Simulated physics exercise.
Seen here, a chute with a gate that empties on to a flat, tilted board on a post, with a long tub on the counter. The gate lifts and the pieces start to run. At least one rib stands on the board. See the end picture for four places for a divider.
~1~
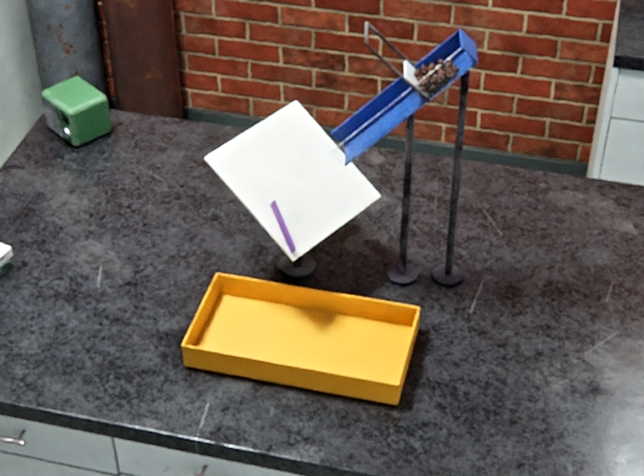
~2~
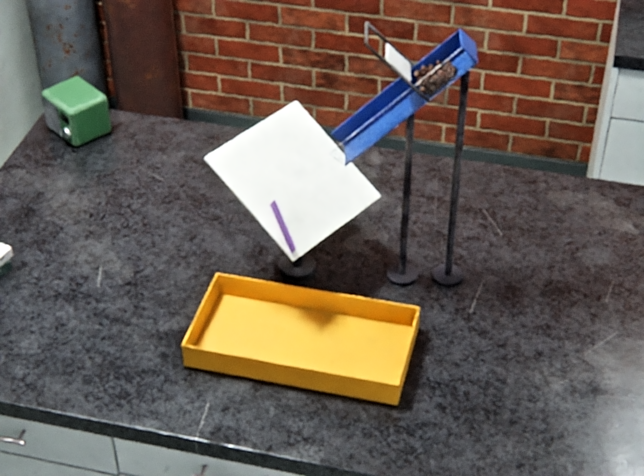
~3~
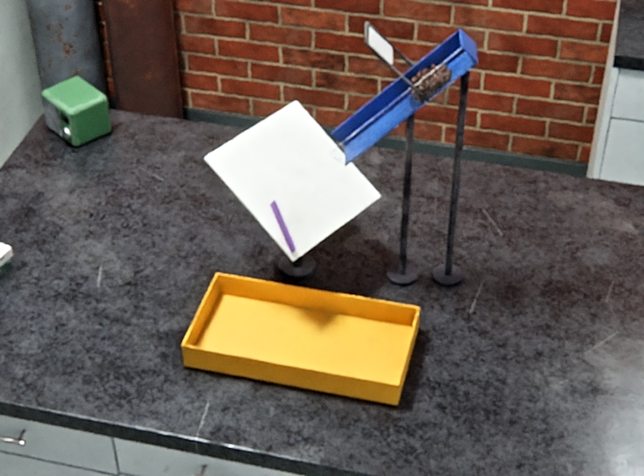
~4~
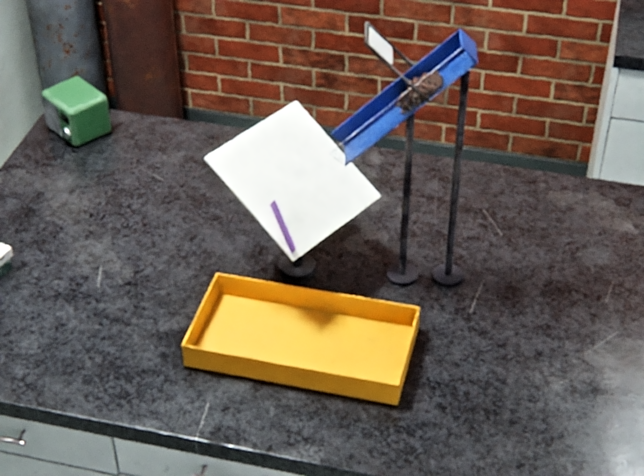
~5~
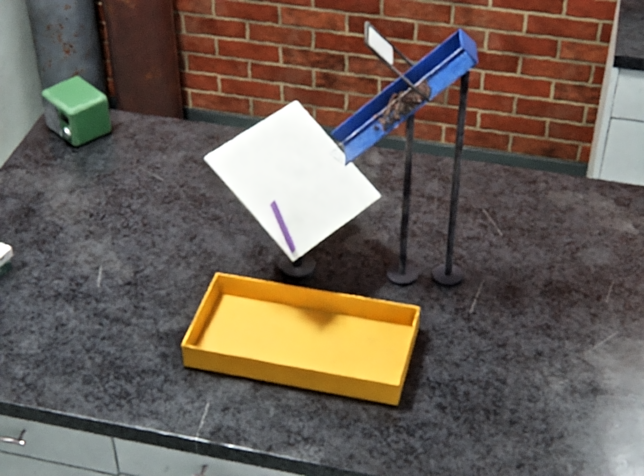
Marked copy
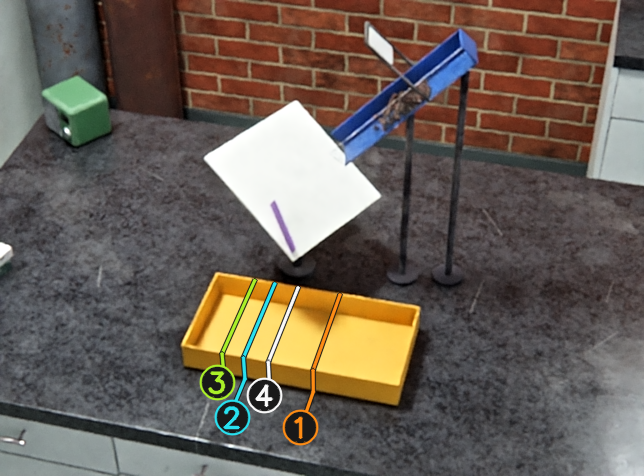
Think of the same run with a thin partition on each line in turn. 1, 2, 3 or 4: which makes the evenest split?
1 beats the others.
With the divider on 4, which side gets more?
The right side.
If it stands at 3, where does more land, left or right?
The right side.
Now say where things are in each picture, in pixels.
In the first frame, load behind the gate at (436, 75), allspice berries; lip of the chute at (345, 156), sloping fairly steeply.
In the second frame, middle of the board at (295, 177), tilted fairly steeply; middle of its low edge at (339, 227); of its high edge at (252, 128).
In the third frame, front corners of the tub at (182, 345) and (398, 384), empty; front of the load at (416, 89).
In the fourth frame, middle of the load at (418, 89); its front at (401, 103), about a quarter of the way to the lip; rib from (274, 200) to (295, 249).
In the fifth frame, middle of the load at (401, 102); its front at (376, 128), about half of the way to the lip.
On the marked copy, line 1 crosses the front rim at (313, 369); line 2 crosses the front rim at (243, 356); line 3 crosses the front rim at (222, 352); line 4 crosses the front rim at (268, 361).
Choosing 1, of what is caught, about a third on the left of the divider, about two thirds on the right.
Choosing 2, of what is caught, a stray few on the left of the divider, nearly all on the right.
Choosing 3, of what is caught, a stray few on the left of the divider, nearly all on the right.
Choosing 4, of what is caught, a stray few on the left of the divider, nearly all on the right.
